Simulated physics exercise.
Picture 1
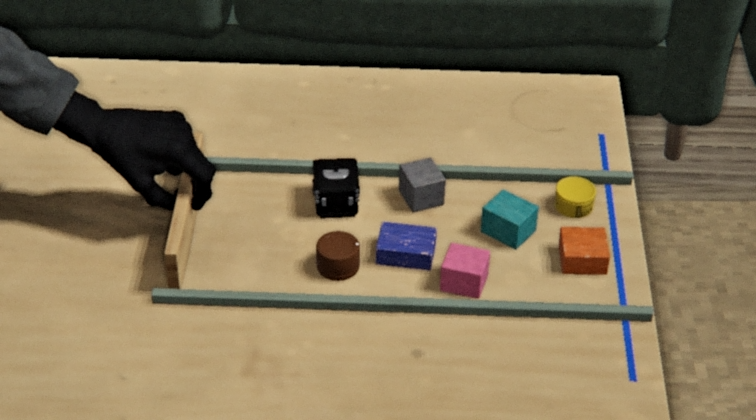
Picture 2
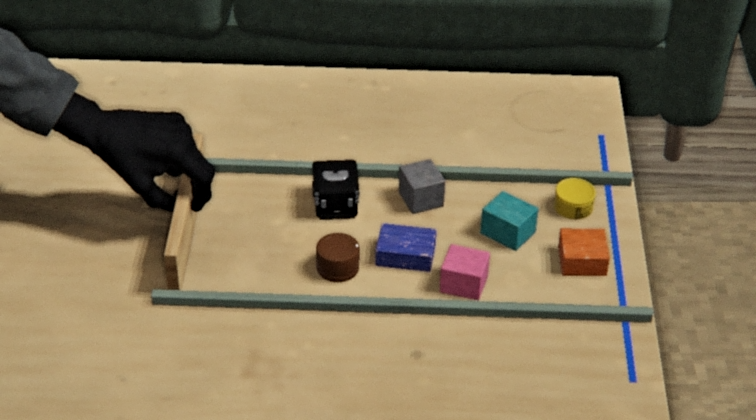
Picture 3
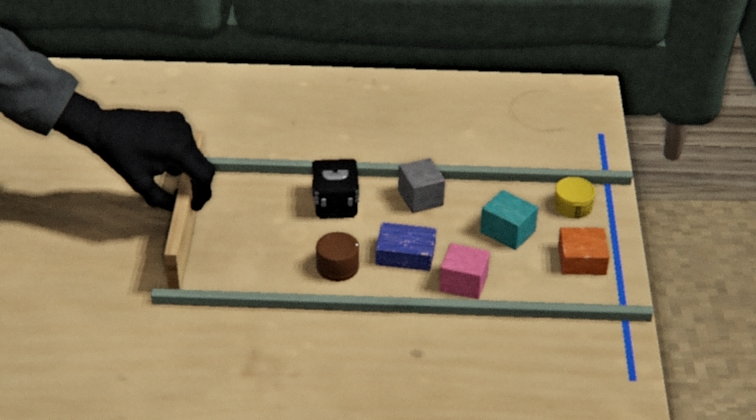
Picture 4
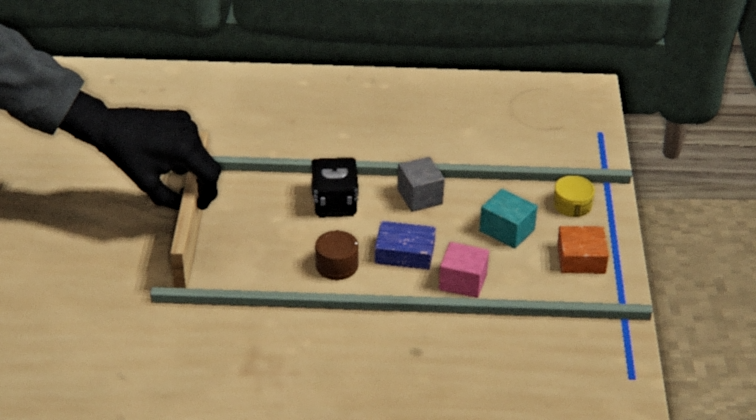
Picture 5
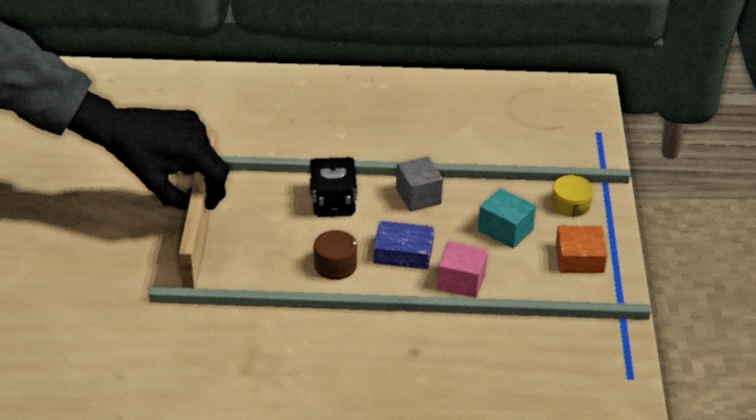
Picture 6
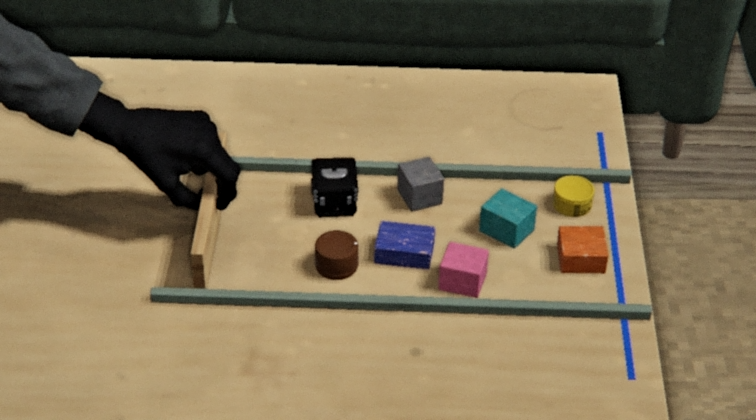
On a wooden tabletop, a black-gloved hand holds a wooden board still, then slides it slightly right between rails toward scattered coloured blocks.
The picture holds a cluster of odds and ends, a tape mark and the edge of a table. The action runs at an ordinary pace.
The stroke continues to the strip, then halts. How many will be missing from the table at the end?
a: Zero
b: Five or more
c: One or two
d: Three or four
b, five or more.
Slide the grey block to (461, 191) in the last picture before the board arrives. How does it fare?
It slips off.
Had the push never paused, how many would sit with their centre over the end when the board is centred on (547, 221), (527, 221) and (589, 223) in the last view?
First 1, next 0, last 5.
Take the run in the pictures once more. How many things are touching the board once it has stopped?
That number would be 3.
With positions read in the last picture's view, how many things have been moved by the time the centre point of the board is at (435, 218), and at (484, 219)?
Counts: 6 / 8.
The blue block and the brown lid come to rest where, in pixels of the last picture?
One is at about (637, 239), the other at about (642, 271).
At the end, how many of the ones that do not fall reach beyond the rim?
That adds up to 3.
Early on, none off yet; orange block at rest near (582, 250); yellow tub at rest near (573, 197); turquoise block at rest near (508, 218).
A while later, none off yet; orange block moving near (594, 255); yellow tub travelled a little near (587, 194); turquoise block travelled about its own width near (572, 215).
Finally, the number that fall off is five or more; lost, grey block, pink block, turquoise block, yellow tub and orange block.
